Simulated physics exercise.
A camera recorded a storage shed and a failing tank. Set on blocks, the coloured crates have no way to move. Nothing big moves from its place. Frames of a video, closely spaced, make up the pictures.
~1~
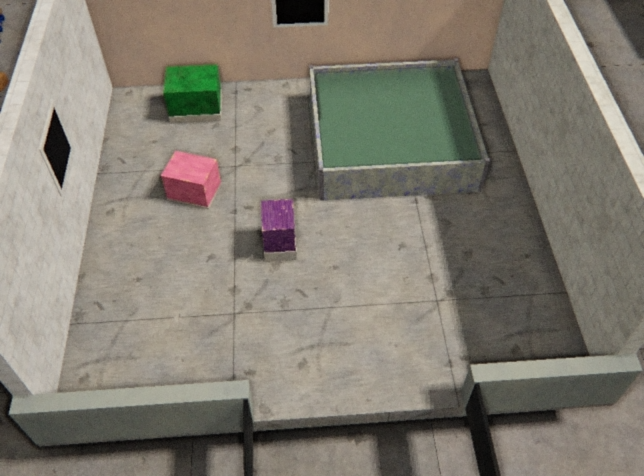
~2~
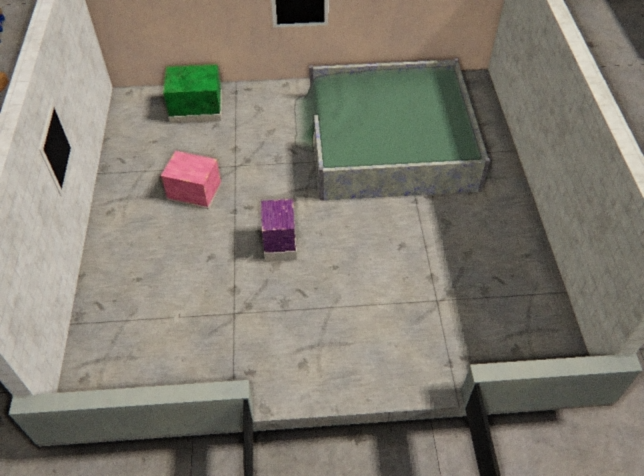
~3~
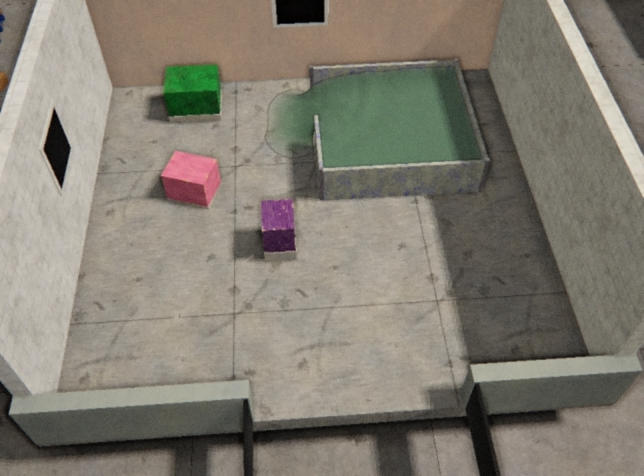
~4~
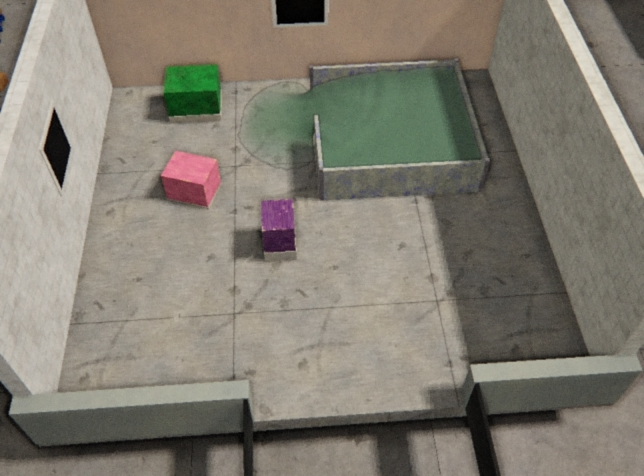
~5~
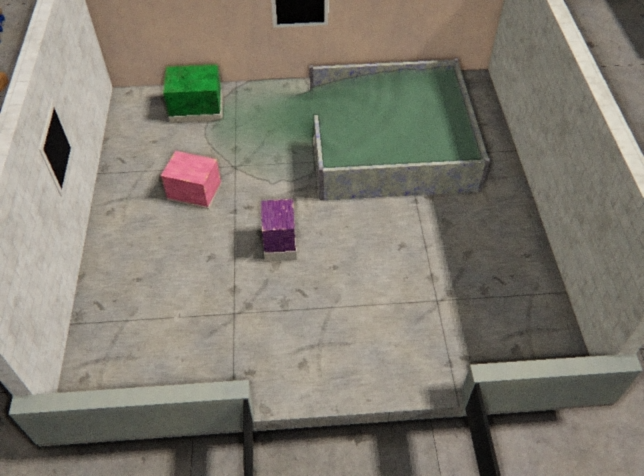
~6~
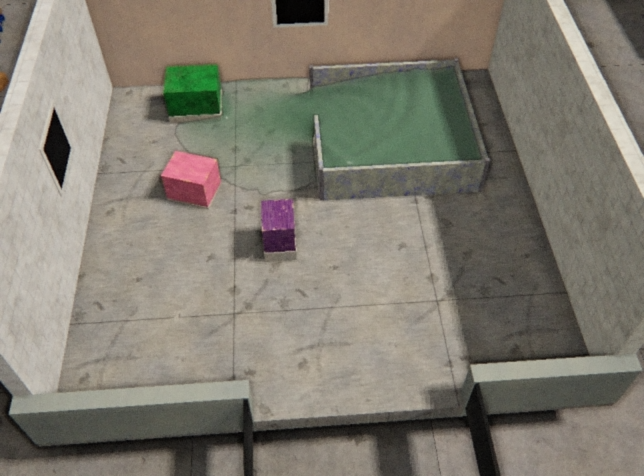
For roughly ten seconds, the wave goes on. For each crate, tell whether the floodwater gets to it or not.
As I see it, the pink crate sits too low; the green crate sits too low; the purple crate sits high enough.
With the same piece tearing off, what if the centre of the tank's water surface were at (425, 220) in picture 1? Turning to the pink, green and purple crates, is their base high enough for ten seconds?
Taking them in turn, the pink one gets flooded, the green one gets flooded and the purple one gets flooded.
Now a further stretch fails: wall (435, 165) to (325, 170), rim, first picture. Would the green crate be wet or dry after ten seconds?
After ten seconds, the green crate is still clear.
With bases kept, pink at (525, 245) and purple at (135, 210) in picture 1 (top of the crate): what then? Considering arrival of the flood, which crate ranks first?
First: The green crate.
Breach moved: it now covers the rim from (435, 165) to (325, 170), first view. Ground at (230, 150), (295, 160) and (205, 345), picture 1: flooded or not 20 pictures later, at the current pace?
Taking them in turn, I get left untouched, then left untouched, then sodden.
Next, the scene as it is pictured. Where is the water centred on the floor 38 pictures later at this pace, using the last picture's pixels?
I'd say around (282, 168).
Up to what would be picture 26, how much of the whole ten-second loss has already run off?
Around 0 per cent.
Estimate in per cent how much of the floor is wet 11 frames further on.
Roughly 25 per cent.
A moment on, water covers 20 % of the floor; the pink crate water round its plinth, the green crate water round its plinth, the purple crate not reached.
Next, water covers 25 % of the floor; the pink crate water round its plinth, the green crate water round its plinth, the purple crate water round its plinth.
Then, water covers 40 % of the floor; the pink crate water round its plinth, the green crate water round its plinth, the purple crate water round its plinth.
Later, water covers 75 % of the floor; the pink crate water round its plinth, the green crate water round its plinth, the purple crate water round its plinth.
In the end, water covers 100 % of the floor; the pink crate was topped, the green crate was topped, the purple crate stayed above the water.
